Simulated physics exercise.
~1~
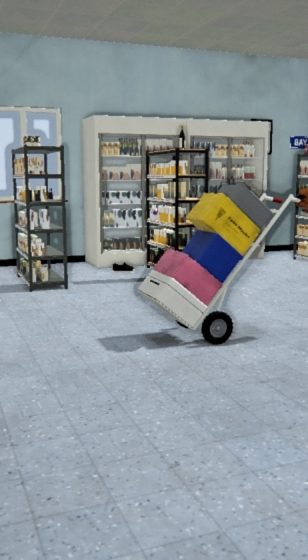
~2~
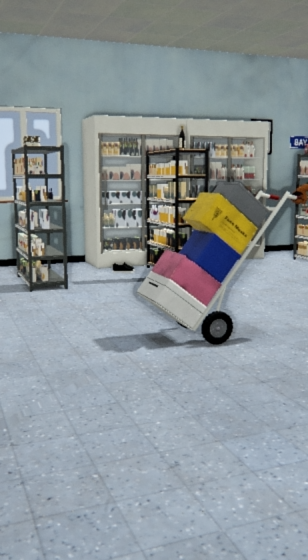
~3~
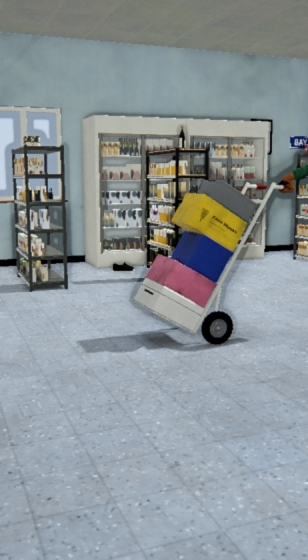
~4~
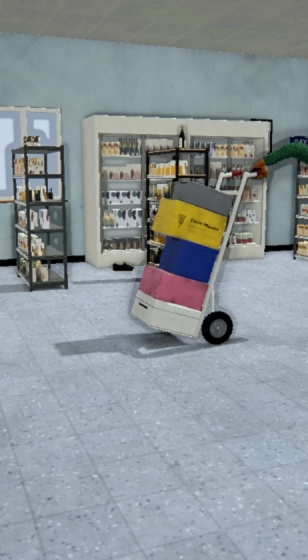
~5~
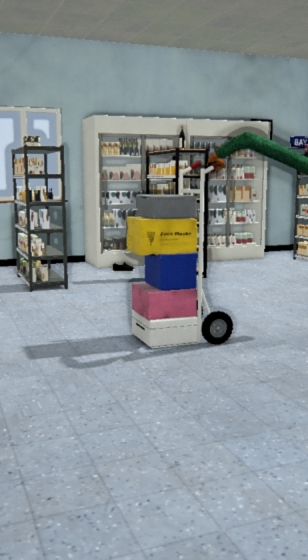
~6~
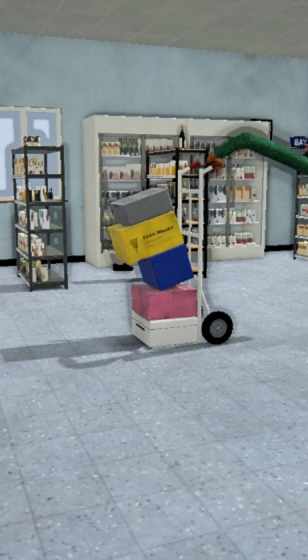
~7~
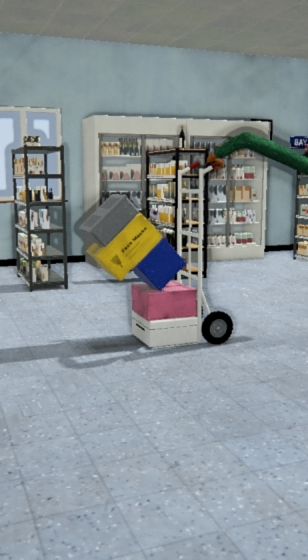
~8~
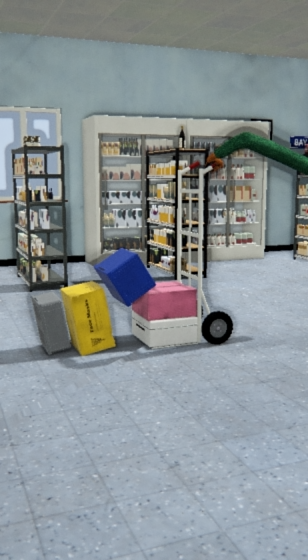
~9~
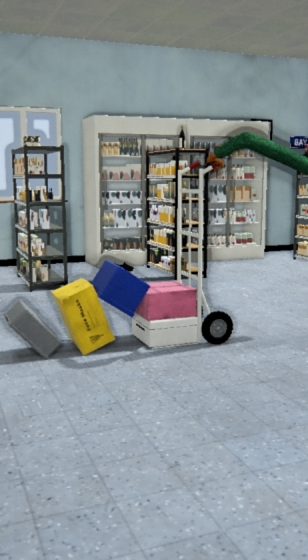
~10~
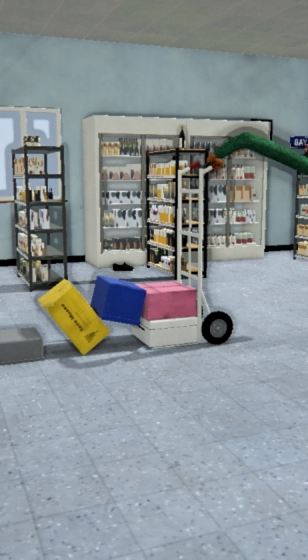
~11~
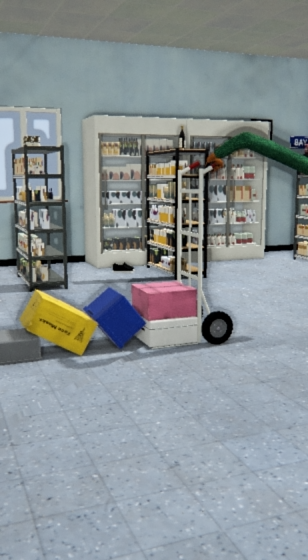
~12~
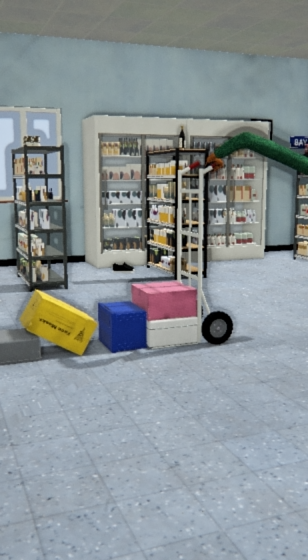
A white hand truck, tilted back toward the right, carries a white base box, a pink box, a blue tote, a yellow box and a grey tote, stacked upward in a shop with pale tiles, shelves and glass-fronted cabinets, seen from a fixed side view. A green-sleeved arm reaches in from the right as the truck swings upright. Once it stands, the top three items lean left together and topple. The grey and yellow ones hit the floor first, and the blue one slides down after them. Finally, they lie left of the truck, the yellow box tilted, while the pink and white boxes stay aboard.
